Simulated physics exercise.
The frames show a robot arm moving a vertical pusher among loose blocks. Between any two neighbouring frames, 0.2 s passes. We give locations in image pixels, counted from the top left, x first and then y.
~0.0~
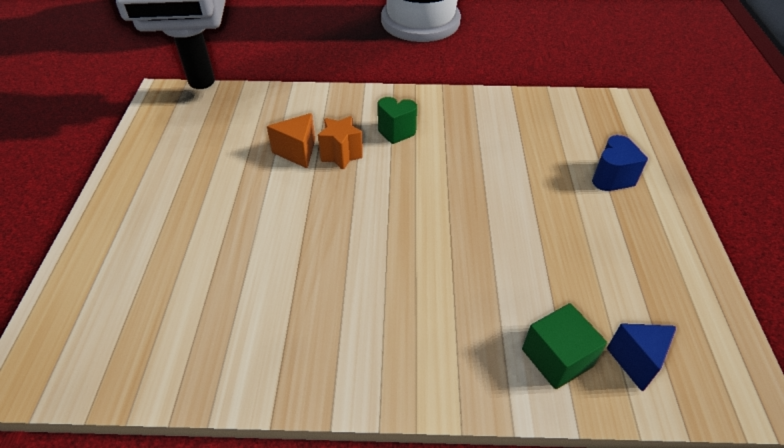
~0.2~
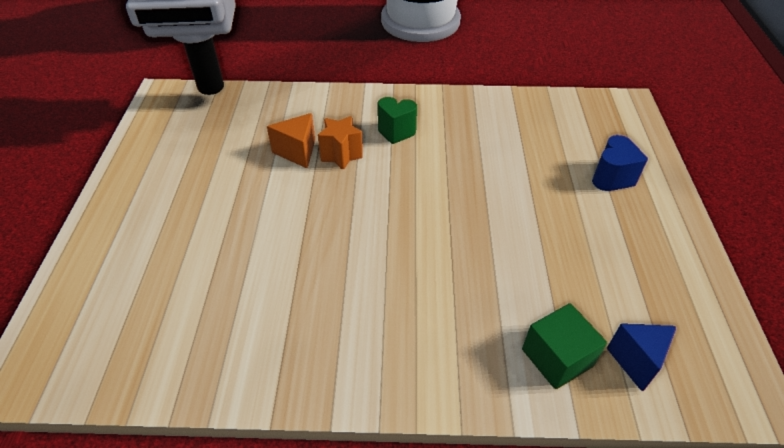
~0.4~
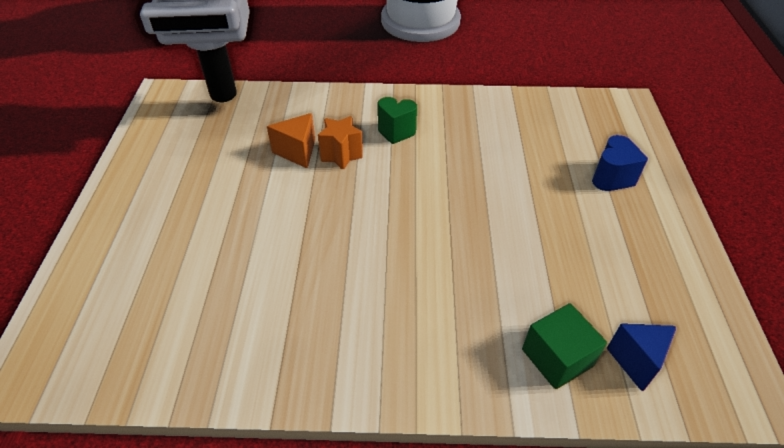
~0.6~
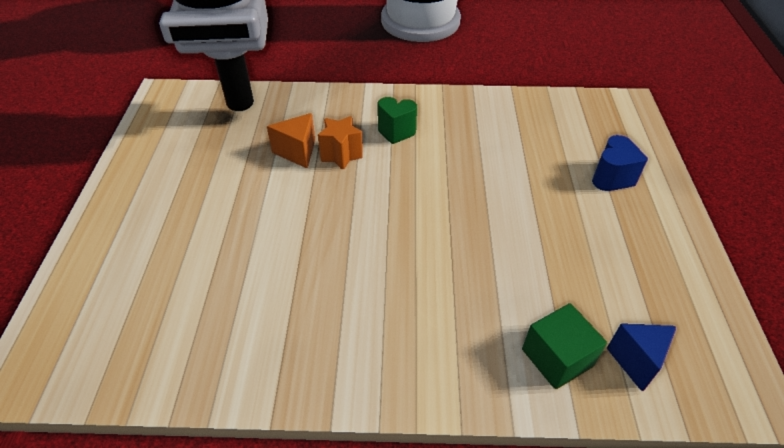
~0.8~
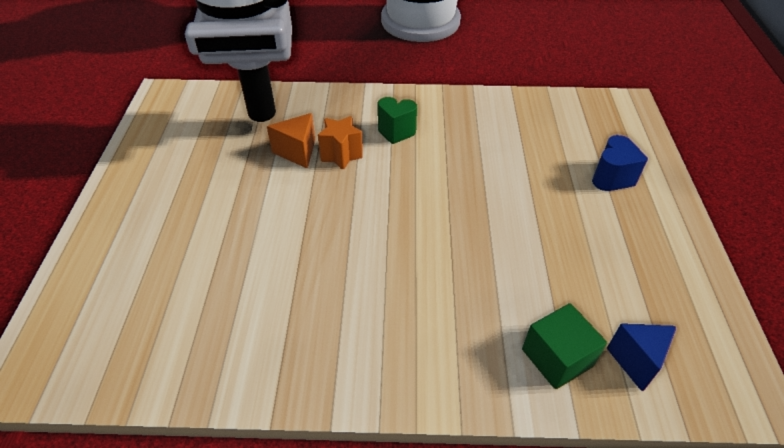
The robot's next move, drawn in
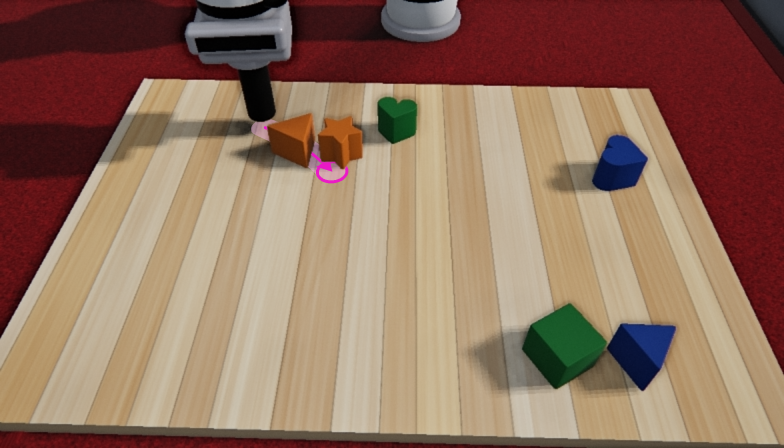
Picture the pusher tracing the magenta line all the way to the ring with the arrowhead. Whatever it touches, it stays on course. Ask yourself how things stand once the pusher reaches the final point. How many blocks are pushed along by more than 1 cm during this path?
I predict two.
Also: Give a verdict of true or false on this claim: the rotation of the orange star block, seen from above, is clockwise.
False - the claim does not hold.
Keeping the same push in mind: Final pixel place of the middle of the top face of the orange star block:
I expect it at (366, 136).
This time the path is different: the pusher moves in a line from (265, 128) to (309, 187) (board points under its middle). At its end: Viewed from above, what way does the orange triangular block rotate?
From above, the turn goes anticlockwise.
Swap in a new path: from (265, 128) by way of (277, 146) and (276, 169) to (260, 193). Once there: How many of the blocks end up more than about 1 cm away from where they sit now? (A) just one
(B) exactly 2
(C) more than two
Answer: A.
Path on the board, from (265, 128) over (301, 146) to (332, 172).
On the path given first. One third of the way, pusher at (289, 127); orange triangular block at (298, 129).
Two thirds of the way, pusher at (311, 142); orange triangular block at (313, 147); orange star block at (346, 131), turned 30° anticlockwise.
At the end, pusher at (331, 159); orange triangular block at (324, 165), turned 40° clockwise; orange star block at (366, 136), turned 70° anticlockwise.
